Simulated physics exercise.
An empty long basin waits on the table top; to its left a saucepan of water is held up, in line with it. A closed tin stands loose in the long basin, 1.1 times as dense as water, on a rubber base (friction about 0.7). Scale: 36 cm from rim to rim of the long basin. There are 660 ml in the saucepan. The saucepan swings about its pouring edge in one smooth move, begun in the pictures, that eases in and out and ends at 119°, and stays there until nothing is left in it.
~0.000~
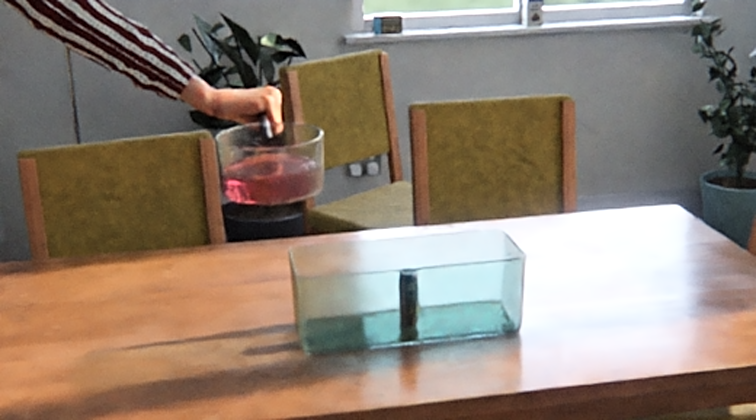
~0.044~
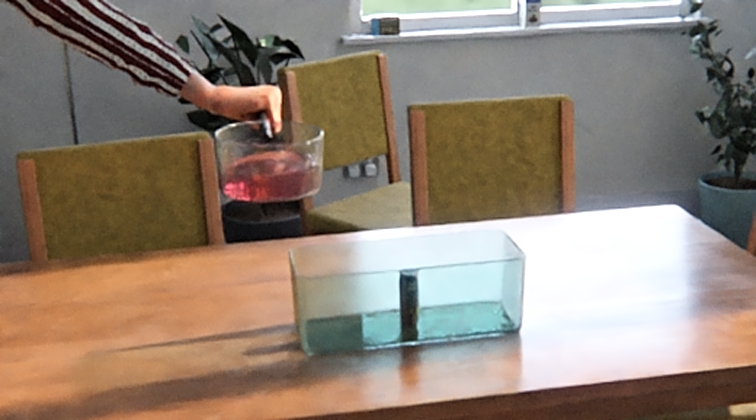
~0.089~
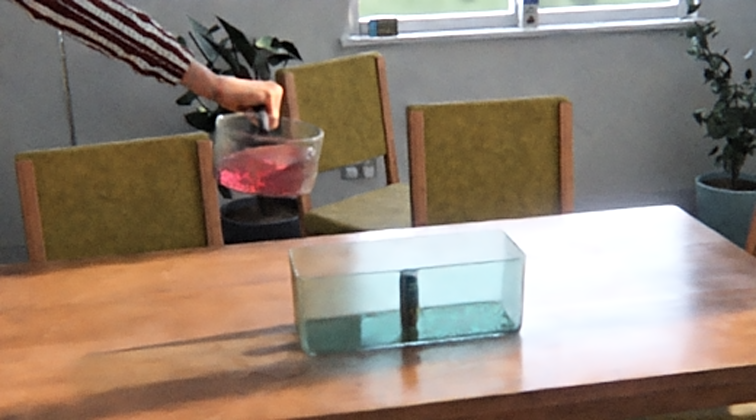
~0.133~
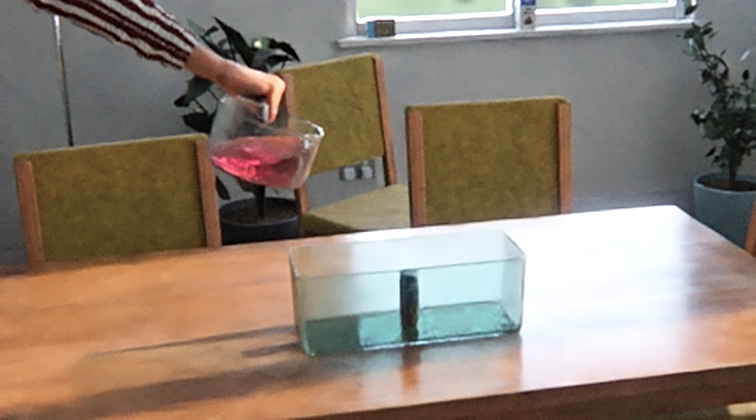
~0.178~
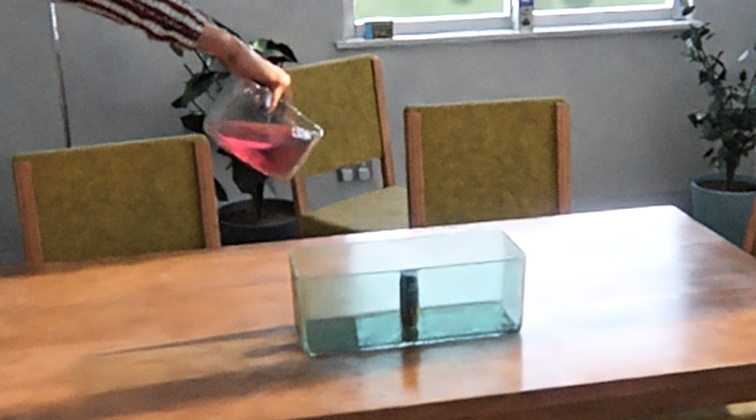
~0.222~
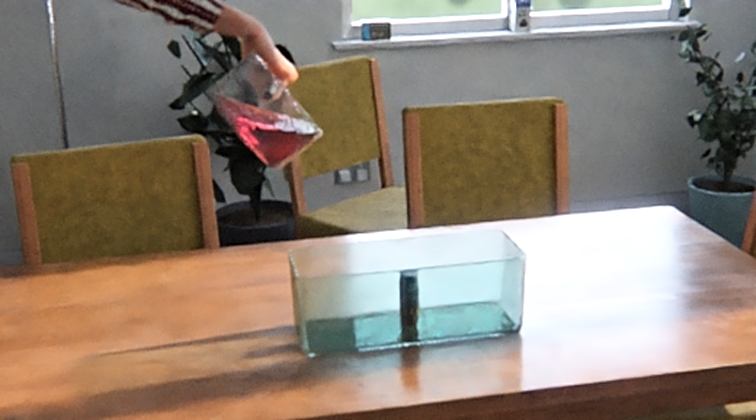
Above a wooden table, a hand steadily tilts a clear saucepan of pink water rightward.
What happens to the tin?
It stays up.
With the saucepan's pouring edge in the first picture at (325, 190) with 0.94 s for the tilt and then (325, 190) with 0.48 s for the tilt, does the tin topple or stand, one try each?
First it falls; then it falls.
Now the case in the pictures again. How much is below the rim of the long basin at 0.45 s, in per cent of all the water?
Near 0 in a hundred.
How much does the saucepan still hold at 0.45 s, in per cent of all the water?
Near 46 in a hundred.
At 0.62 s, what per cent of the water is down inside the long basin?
Some 66 per cent.
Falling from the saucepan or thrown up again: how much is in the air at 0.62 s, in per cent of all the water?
About 32 per cent.
Then, 0.45 s in, the tilt is 118° and 45 per cent is still to pour; the tin stands where it began.
Then, 0.62 s in, the tilt is 119° and 3 per cent is still to pour; the tin stands where it began.
Then, 0.79 s in, the tilt is 119° and 0 per cent is still to pour; the tin stands where it began.
Then, 0.98 s in, the tilt is 119° and 0 per cent is still to pour; the tin stands where it began.
Finally, the tin stands where it began.
